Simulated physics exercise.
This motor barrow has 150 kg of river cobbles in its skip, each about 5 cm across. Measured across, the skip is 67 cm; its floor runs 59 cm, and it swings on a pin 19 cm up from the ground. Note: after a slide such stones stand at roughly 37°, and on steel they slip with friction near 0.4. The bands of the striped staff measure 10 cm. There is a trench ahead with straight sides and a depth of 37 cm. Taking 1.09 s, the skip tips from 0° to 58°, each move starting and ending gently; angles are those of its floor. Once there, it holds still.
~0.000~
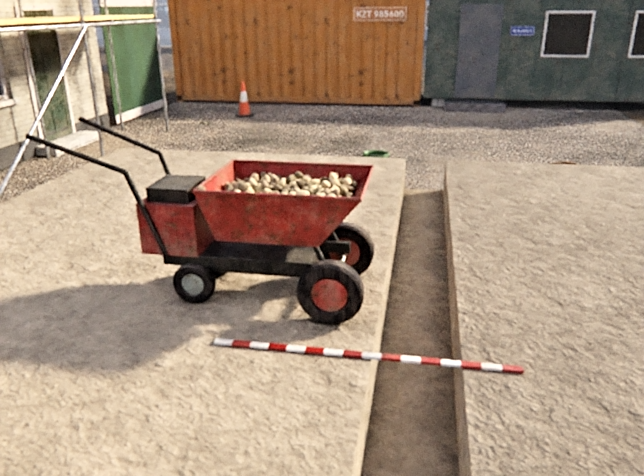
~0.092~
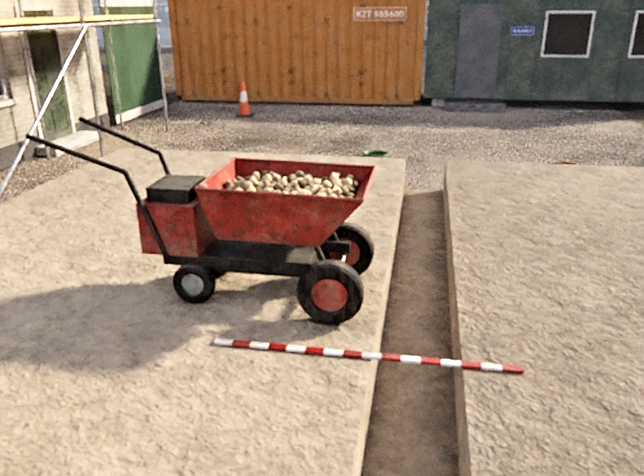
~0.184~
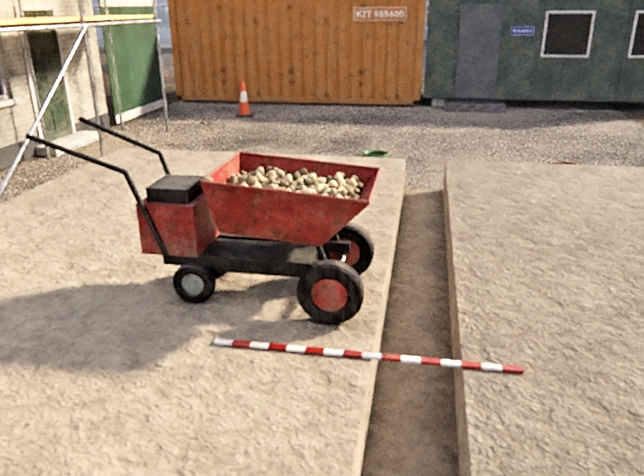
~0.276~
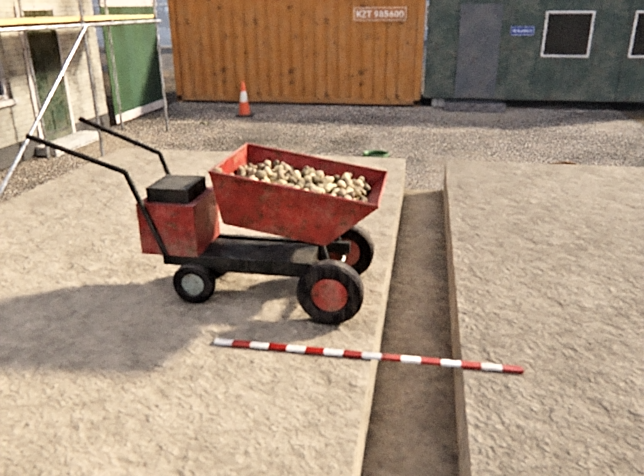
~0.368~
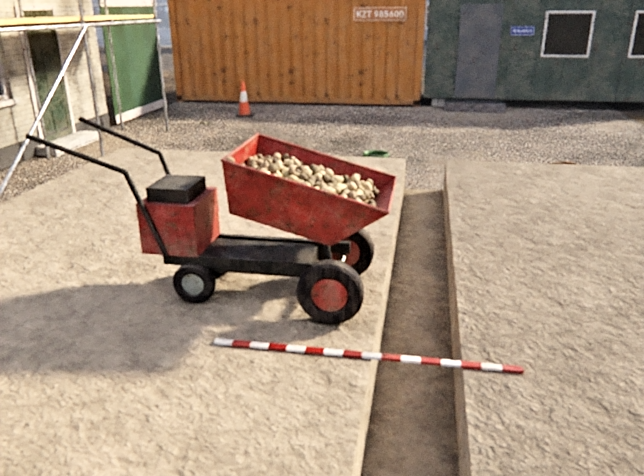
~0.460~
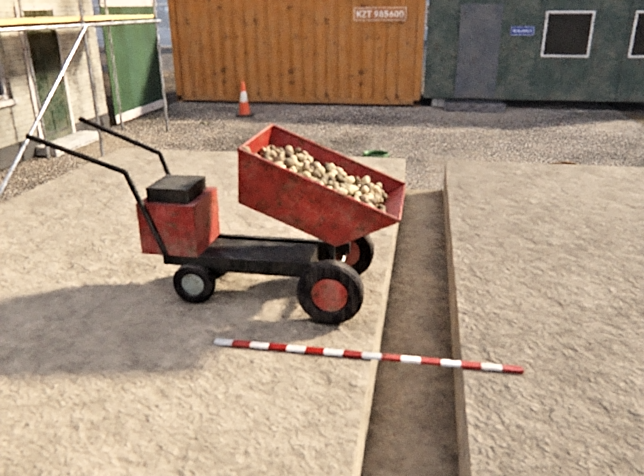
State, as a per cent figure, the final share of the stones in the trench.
The final share is about 35 per cent.
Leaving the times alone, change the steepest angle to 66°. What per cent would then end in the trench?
I'd guess some 45 in a hundred.
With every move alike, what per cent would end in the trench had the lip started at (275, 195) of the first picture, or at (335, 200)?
I'd expect some 60 per cent, then some 55.
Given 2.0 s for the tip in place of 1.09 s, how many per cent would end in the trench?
That would give about 40 percent.
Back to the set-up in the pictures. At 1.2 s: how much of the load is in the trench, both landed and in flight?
Something like 10 in a hundred.
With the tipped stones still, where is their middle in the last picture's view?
I'd point to around (464, 305).
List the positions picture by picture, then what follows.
Lip at (361, 200), floor tilted 0°, highest stones at (304, 180), in the first frame.
Lip at (363, 201), floor tilted 1°, highest stones at (297, 180); the stones move at 0.2 m/s on average, in the second frame.
Lip at (369, 203), floor tilted 4°, highest stones at (281, 176); the stones move at 0.4 m/s on average, in the third frame.
Lip at (378, 207), floor tilted 9°, highest stones at (271, 172); the stones move at 0.6 m/s on average, in the fourth frame.
Lip at (389, 213), floor tilted 15°, highest stones at (267, 161); the stones move at 0.7 m/s on average, in the fifth frame.
The skip is at 22°, its lip at (400, 221); the top of the load is at (275, 152); the stones move at 0.8 m/s on average, in the sixth frame.
After 0.8 s the floor is at 49°; 100 % in the skip; the foremost stones are at (422, 236).
After 1.2 s the floor is at 58°; 85 % in the skip, 8 % in the trench, 7 % past the trench; the foremost stones are at (481, 300).
After 1.5 s the floor is at 58°; 56 % in the skip, 11 % in the trench, 33 % past the trench; the foremost stones are at (566, 311).
After 3.5 s the floor is at 58°; 28 % in the skip, 35 % in the trench, 37 % past the trench; the foremost stones are past the picture's edge.
